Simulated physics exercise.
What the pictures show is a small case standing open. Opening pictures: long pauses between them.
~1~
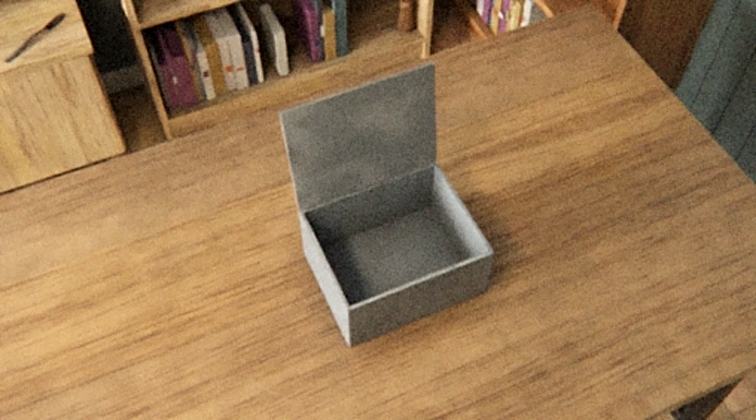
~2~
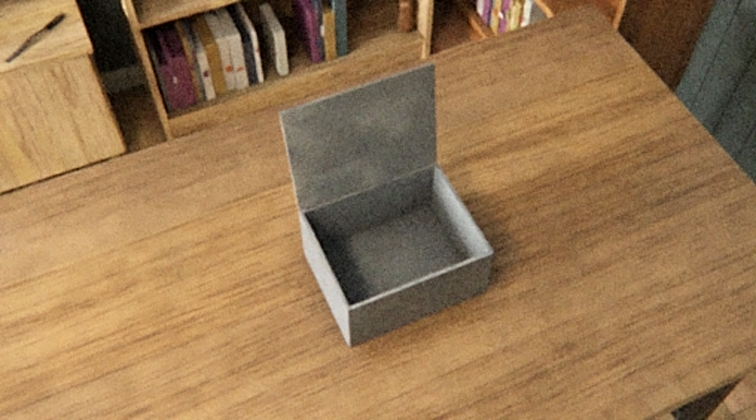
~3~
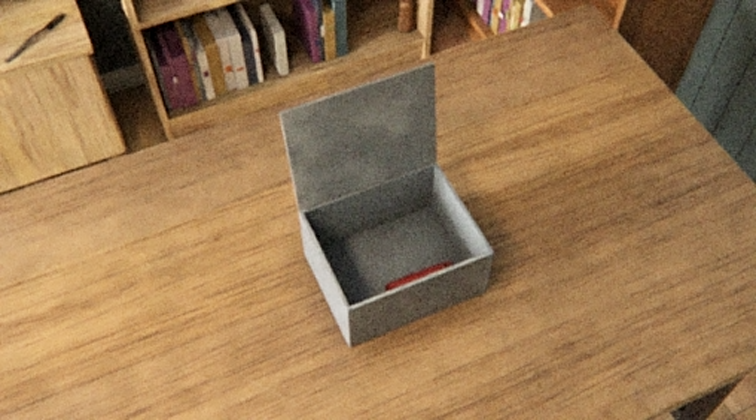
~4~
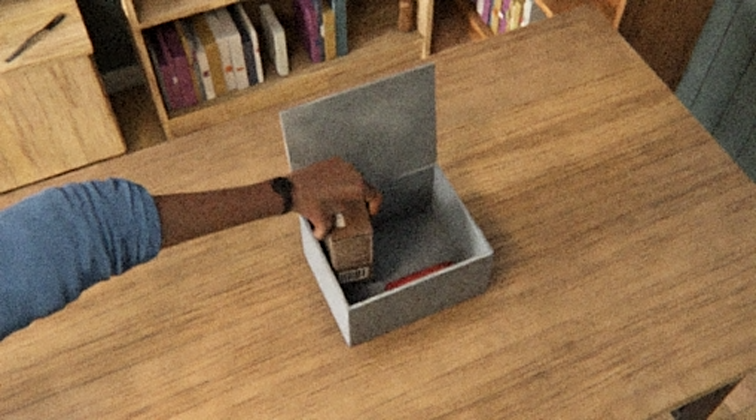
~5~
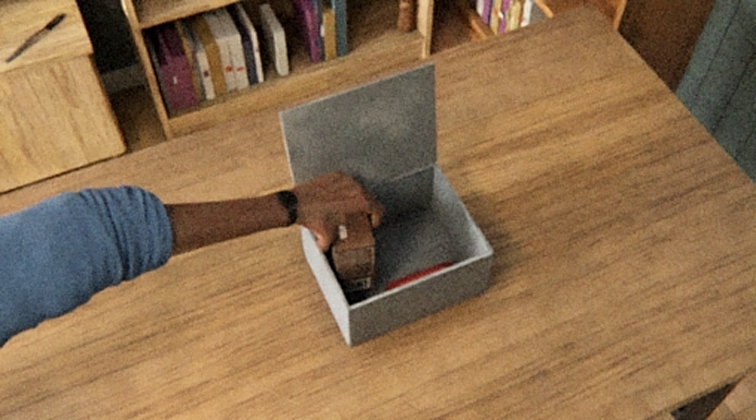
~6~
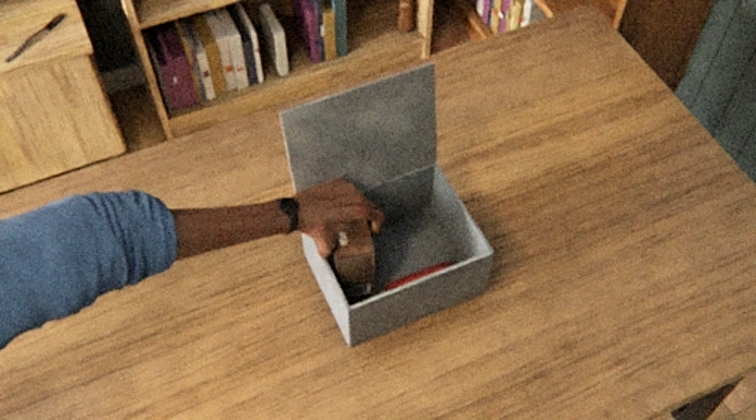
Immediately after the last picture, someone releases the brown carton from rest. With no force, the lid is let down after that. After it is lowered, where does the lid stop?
The lid will stay lifted.
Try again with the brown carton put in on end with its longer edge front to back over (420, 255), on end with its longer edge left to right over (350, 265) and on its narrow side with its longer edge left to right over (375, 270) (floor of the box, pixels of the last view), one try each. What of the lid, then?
The first attempt ends with the lid standing open, the second with it standing open, and the third with it lying shut.
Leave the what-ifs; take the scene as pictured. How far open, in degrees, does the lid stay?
Close to 30 degrees.
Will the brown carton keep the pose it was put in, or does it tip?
The brown carton stays as it was set.
Then, 1.20 s later than the last frame, lid starting down.
Then, 1.60 s later than the last frame, lid 60° above the rim.
Then, 1.80 s later than the last frame, lid 32° above the rim.
When it is over, lid 30° above the rim; both as before. End places, in pixels of the last picture, brown carton near (350, 256).
